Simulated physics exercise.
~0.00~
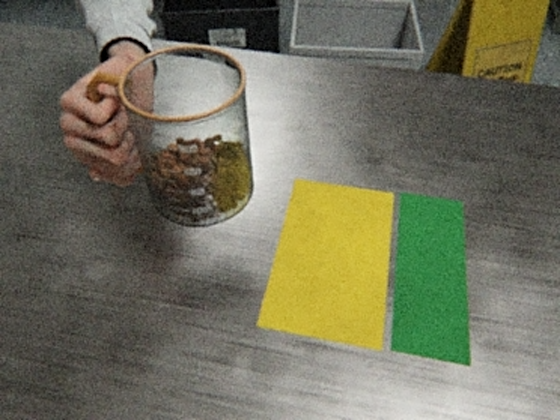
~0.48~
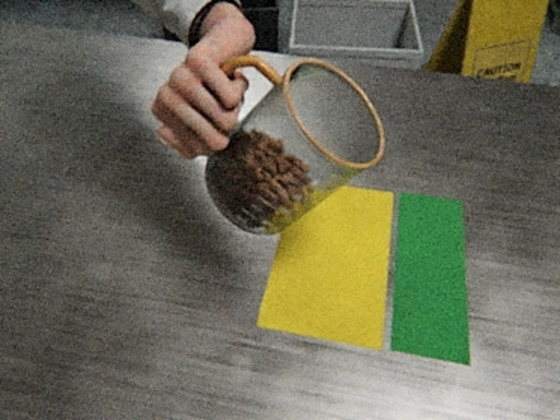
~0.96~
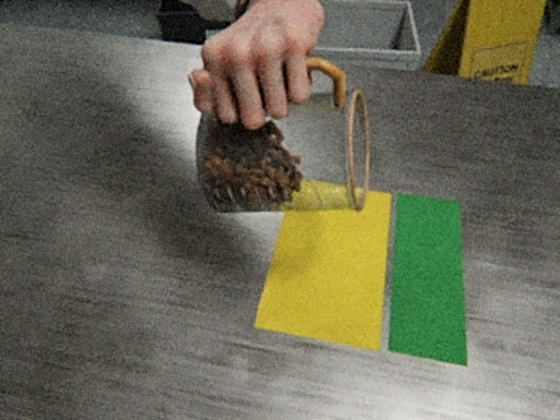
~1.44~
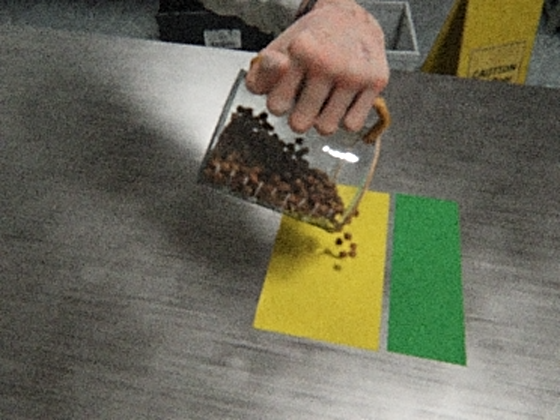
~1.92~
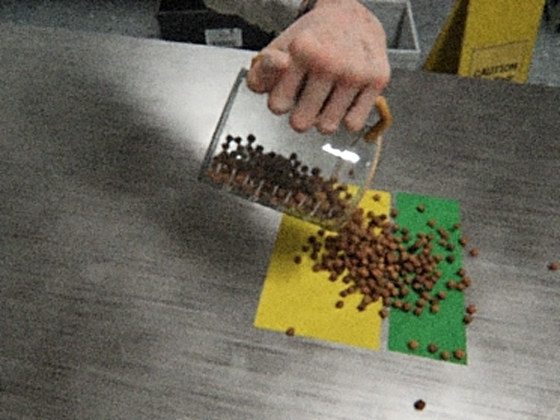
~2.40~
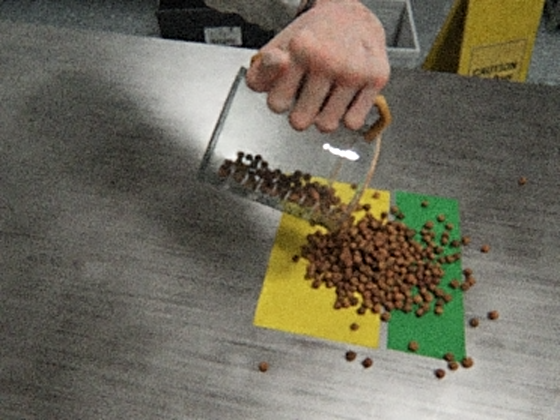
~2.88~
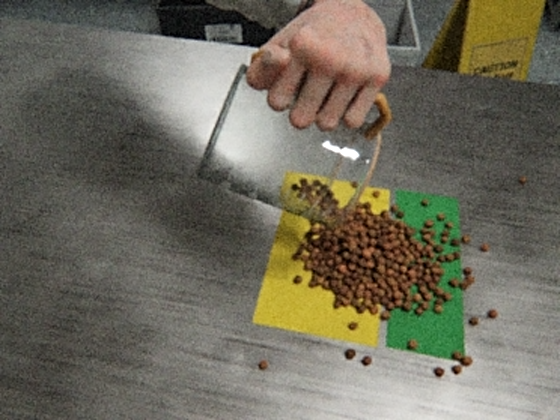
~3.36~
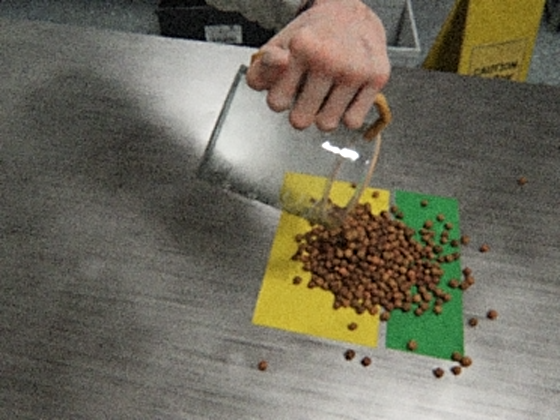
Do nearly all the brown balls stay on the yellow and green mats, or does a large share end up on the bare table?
Nearly all of them stay on the mats, with a good share on both the yellow and the green. Only a few stray balls lie on the bare table.
Hand tipping a clear jug of brown cereal balls, pouring them into a pile across yellow and green mats, few scattering outside.
